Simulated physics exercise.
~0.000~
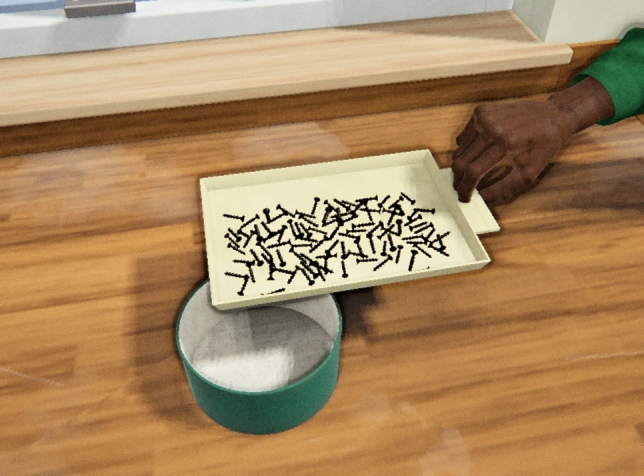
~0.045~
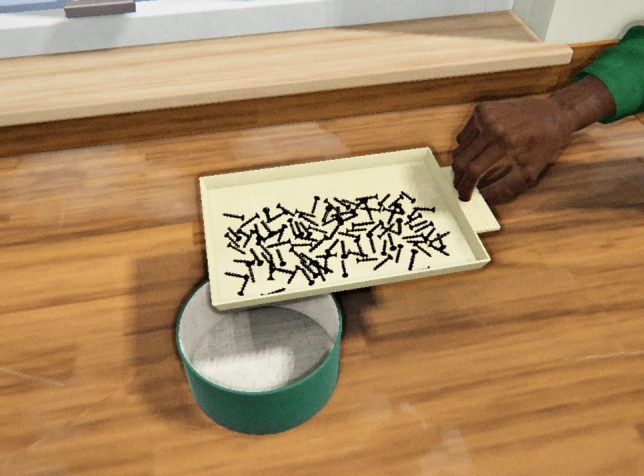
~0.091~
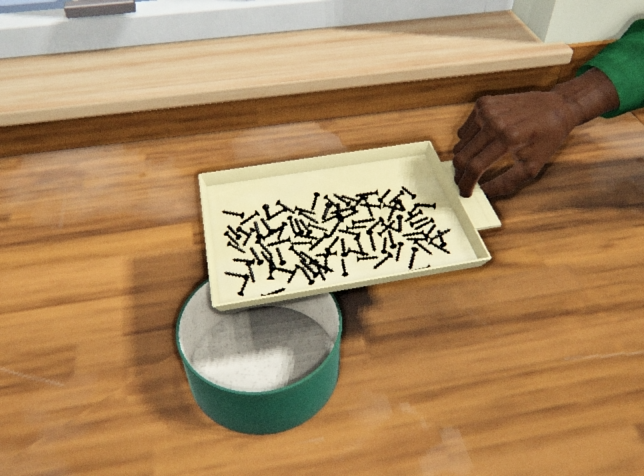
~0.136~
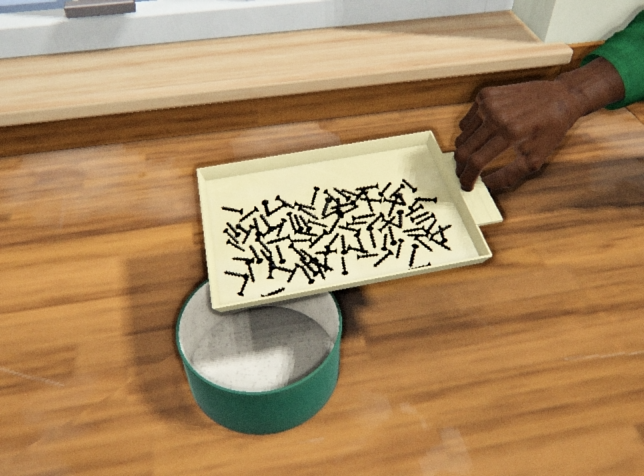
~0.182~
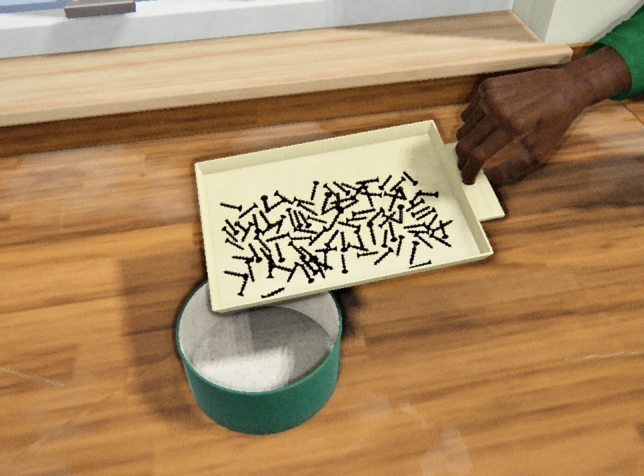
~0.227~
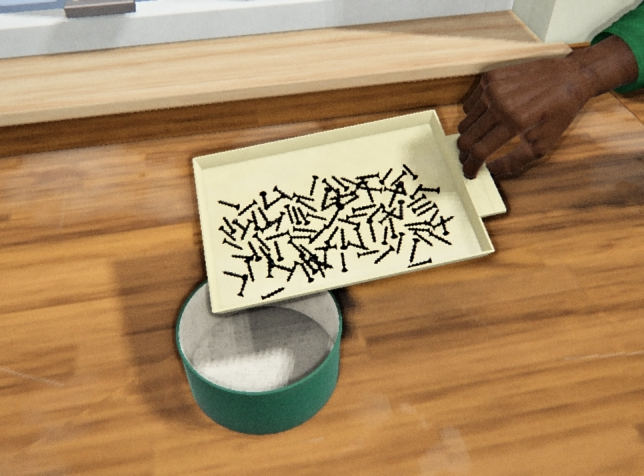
Cream tray of scattered black screws tilting slightly as a hand raises its far side above a round green pot.
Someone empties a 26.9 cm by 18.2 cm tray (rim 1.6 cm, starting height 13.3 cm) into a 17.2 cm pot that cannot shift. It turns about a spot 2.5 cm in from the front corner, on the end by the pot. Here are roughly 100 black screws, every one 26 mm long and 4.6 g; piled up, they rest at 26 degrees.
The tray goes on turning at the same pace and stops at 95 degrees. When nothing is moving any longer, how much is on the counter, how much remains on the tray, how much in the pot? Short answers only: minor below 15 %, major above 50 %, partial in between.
Result: Counter: A medium portion; tray: Scant; pot: Above half.
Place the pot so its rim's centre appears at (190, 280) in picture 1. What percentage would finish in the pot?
Share in pot at that spot: Some 0 in a hundred.
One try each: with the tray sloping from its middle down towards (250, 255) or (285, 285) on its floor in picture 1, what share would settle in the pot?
Some 45 and 100 per cent.
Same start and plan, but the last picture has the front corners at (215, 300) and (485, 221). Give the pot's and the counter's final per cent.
Split: Pot = 45, counter = 55.
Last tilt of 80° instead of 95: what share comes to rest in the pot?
I'd put it at close to 75 per cent.
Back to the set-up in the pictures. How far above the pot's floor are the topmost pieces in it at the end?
Some 2.0 cm up.
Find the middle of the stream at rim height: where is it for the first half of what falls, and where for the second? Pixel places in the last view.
Earlier half at about (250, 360), later half at about (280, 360) in pixels.
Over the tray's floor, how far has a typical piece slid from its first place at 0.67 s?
5 cm.
After 0.67 s, tilt 53 degrees; the tray holds 100 %, the pot 0 %.
After 0.97 s, tilt 79 degrees; the tray holds 60 %, the pot 20 %.
After 1.37 s, tilt 95 degrees; the tray holds 0 %, the pot 75 %.
At rest (2.3 s), counter 25 %, tray 0 %, pot 75 %.
